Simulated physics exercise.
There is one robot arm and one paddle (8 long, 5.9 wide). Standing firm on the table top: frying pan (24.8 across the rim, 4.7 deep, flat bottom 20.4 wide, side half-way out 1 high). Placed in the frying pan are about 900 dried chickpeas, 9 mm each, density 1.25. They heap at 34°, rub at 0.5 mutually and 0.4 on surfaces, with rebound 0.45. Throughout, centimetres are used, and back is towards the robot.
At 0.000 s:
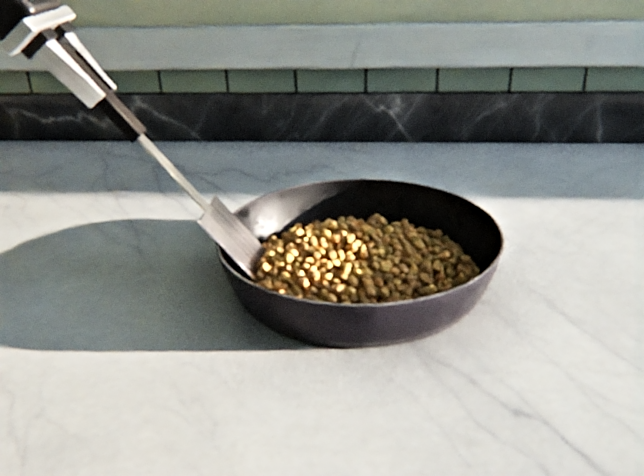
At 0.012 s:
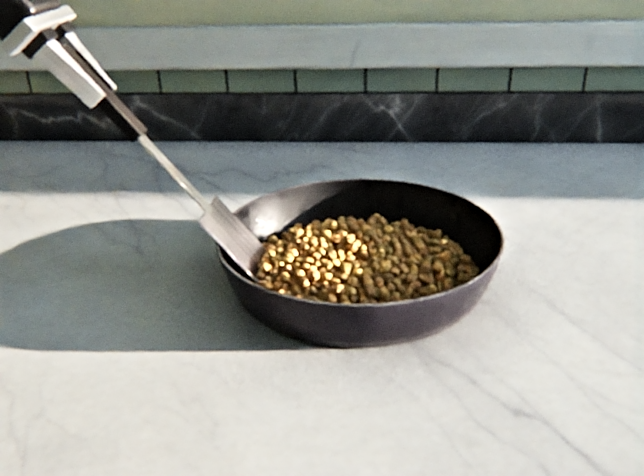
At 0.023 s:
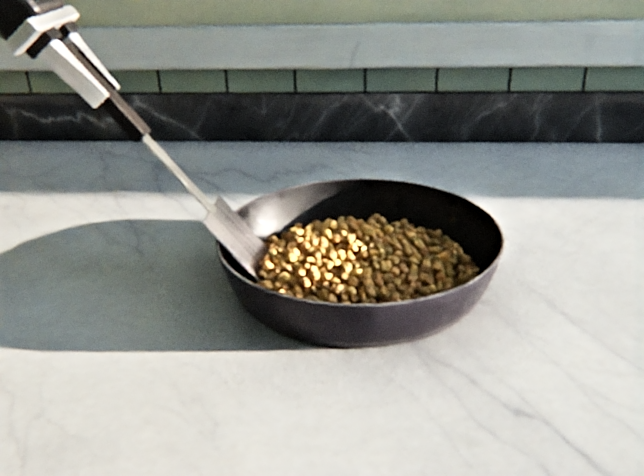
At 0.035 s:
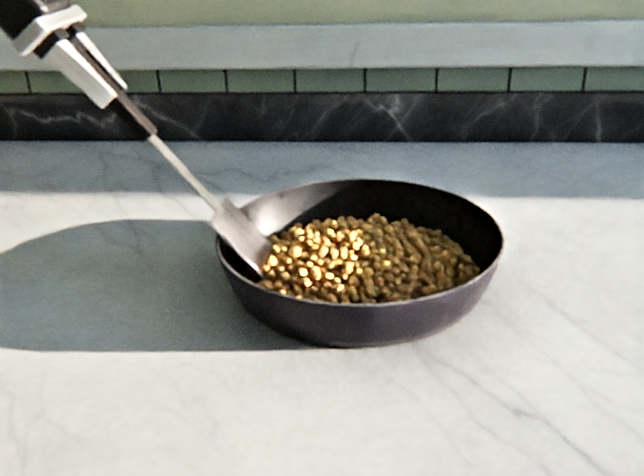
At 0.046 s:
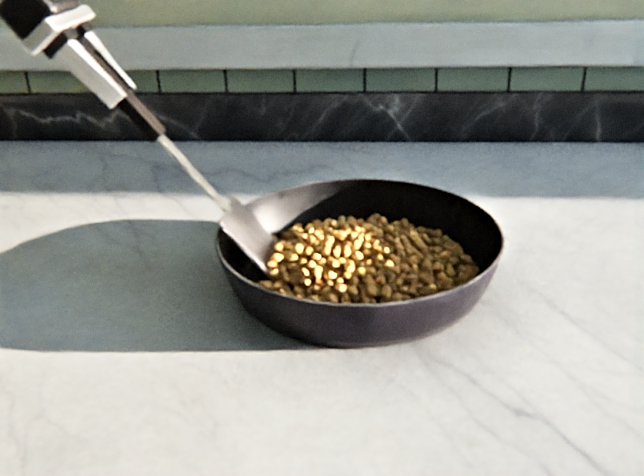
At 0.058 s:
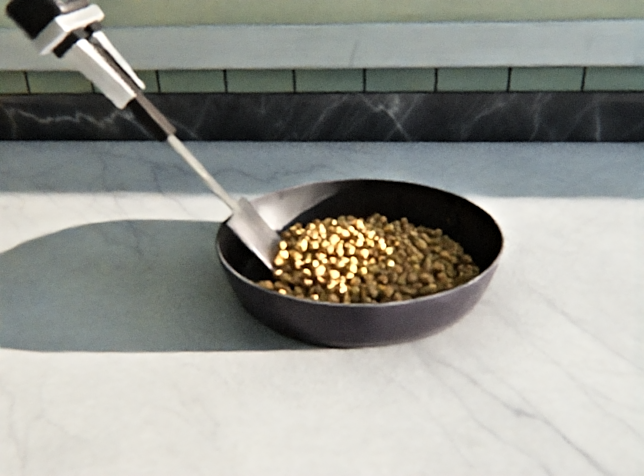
In the video, a robot arm holding a metal paddle inside the left side of a dark frying pan heaped with dried chickpeas moves the paddle slightly to the right, while the pan stays still on a pale marble-patterned table top.
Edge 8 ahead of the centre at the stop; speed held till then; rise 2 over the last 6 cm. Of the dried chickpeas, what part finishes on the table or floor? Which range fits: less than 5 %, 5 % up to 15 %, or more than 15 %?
The range that fits is less than 5 %.
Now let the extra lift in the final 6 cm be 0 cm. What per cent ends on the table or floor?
About 0 %.
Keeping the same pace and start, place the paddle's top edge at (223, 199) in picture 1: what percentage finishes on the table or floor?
5 percent or so.
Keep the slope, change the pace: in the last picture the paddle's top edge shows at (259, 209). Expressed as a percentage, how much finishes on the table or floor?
Share: Roughly 10 %.
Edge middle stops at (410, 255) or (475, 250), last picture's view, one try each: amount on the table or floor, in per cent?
Try 1: Approx. 0 %; try 2: Approx. 10 %.
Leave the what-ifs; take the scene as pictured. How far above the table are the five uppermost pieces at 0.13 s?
Roughly 5 centimetres.
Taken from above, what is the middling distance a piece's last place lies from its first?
It comes to some 2 cm.
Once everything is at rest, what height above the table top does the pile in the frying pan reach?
Roughly 5.5 cm.
By 0.13 s, sloping 52°, highest piece 5 above the table; 900 in the frying pan.
By 0.21 s, sloping 52°, highest piece 6 above the table; 900 in the frying pan.
By 0.44 s, sloping 52°, highest piece 5 above the table; 879 in the frying pan, 18 on the table or floor, 3 on the blade or in flight.
By 1.49 s, sloping 52°, highest piece 5 above the table; 879 in the frying pan, 21 on the table or floor.
Final count, 879 in the frying pan, 21 on the table or floor. That is 2 % on the table or floor.
